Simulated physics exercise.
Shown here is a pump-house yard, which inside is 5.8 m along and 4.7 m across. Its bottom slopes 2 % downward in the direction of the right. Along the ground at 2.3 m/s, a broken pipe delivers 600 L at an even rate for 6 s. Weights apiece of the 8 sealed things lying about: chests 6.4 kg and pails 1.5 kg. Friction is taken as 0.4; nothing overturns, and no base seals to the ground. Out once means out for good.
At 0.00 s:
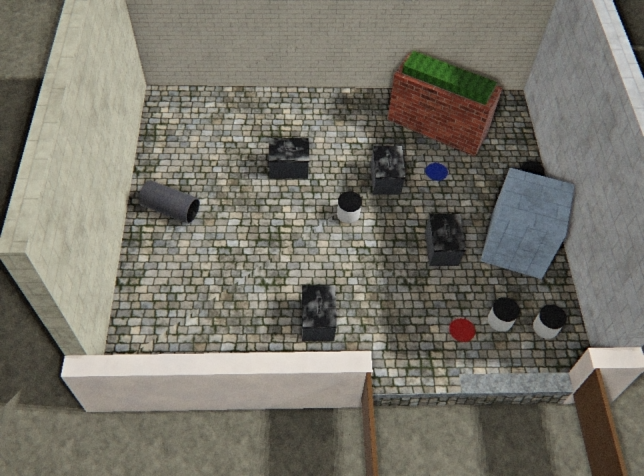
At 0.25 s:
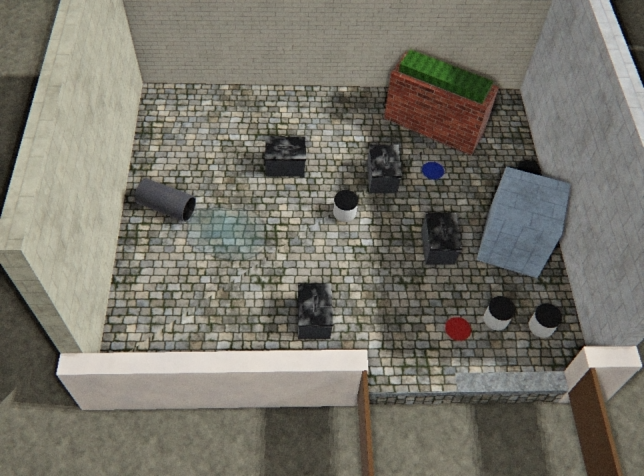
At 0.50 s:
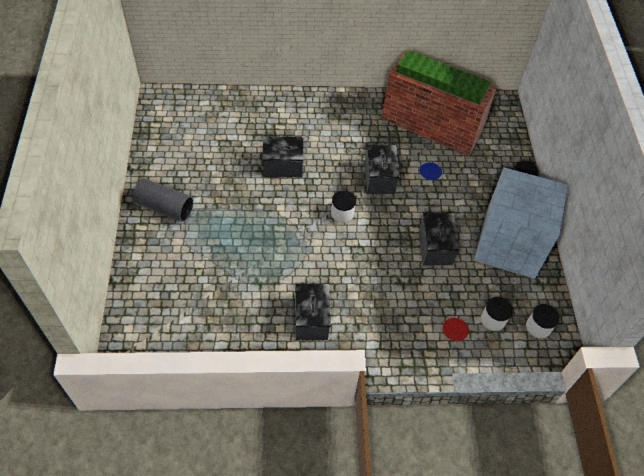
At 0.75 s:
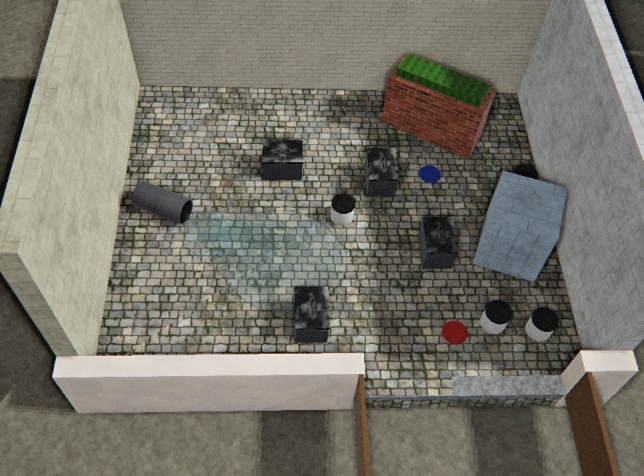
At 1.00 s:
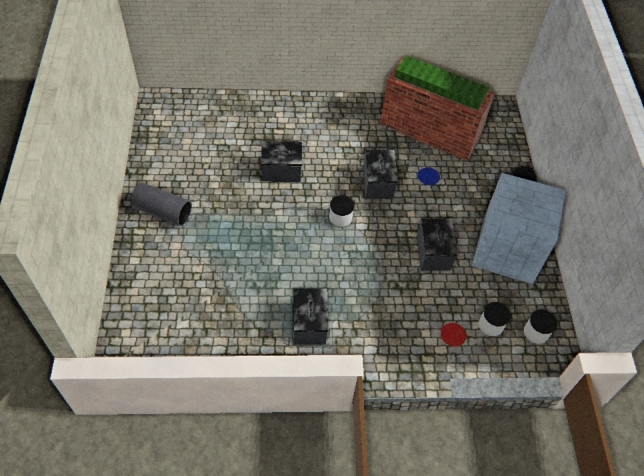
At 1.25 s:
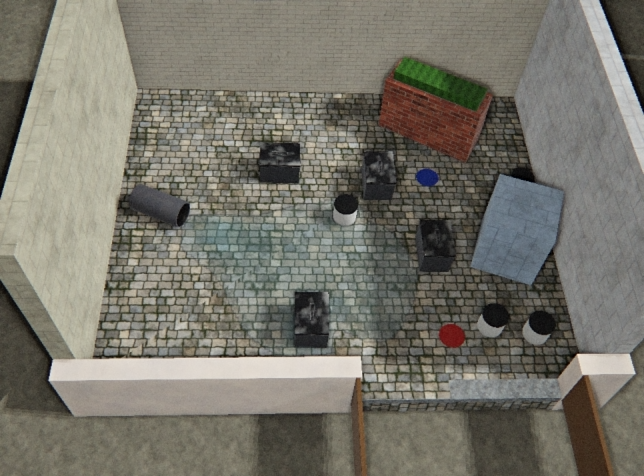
Water spread from the dark pipe on the left across the cobbled yard toward the right, slipping around a dark chest near the front, and a white pail near the middle shifted very slightly.
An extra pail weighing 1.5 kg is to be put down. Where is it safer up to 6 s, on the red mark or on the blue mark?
On the blue mark.
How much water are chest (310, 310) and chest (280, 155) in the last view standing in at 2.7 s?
Depths: Near 3 cm, then near 0 cm.
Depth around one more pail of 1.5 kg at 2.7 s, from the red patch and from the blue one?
Around 2 cm for the first start, around 0 cm for the second.
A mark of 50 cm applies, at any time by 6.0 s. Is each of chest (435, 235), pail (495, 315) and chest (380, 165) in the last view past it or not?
Taking them in order, the first is beyond the mark, the second beyond the mark and the third within the mark.
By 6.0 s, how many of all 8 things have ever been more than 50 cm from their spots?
5 of them.
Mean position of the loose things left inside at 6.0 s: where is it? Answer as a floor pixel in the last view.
That lands at roughly (450, 196).
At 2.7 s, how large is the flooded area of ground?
About 11.0 m2.
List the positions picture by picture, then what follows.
A pail at (350, 201) rests on the ground; a chest at (318, 305) rests on the ground; the red patch at (462, 330); the blue patch at (437, 172); water covers 0.0 m2; 0 of 8 have shifted, in the first picture.
A pail at (346, 200) rests on the ground; a chest at (315, 304), on the bottom; the red patch at (458, 329); the blue patch at (433, 171); water covers 0.6 m2; 0 of 8 have shifted, in the second picture.
A pail at (344, 200), on the bottom; a chest at (312, 304), on the bottom; the red patch at (456, 329); the blue patch at (431, 171); water covers 1.3 m2; 0 of 8 have shifted, in the third picture.
A pail at (343, 203), on the bottom; a chest at (311, 307) rests on the ground; the red patch at (455, 333); the blue patch at (430, 174); water covers 2.2 m2; 0 of 8 have shifted, in the fourth picture.
A pail at (342, 205) rests on the ground; a chest at (310, 309), on the bottom; the red patch at (453, 335); the blue patch at (429, 176); 3.3 m2 under water; 0 of 8 have shifted, in the fifth picture.
A pail at (346, 204), on the bottom, 8 cm from its start; a chest at (311, 312), on the bottom, 4 cm from its start; the red patch at (452, 336); the blue patch at (427, 178); 4.4 m2 under water; 1 of 8 have shifted, in the sixth picture.
After 1.8 s on red it would be 4 cm off in 2 cm of water; on blue it would be 0 cm off in 0 cm of water.
After 2.7 s on red it would be 103 cm off in 2 cm of water; on blue it would be 0 cm off in 0 cm of water.
After 4.2 s on red it would be gone out; on blue it would be 0 cm off in 1 cm of water.
After 6.0 s on red it would be gone out; on blue it would be 0 cm off in 1 cm of water.
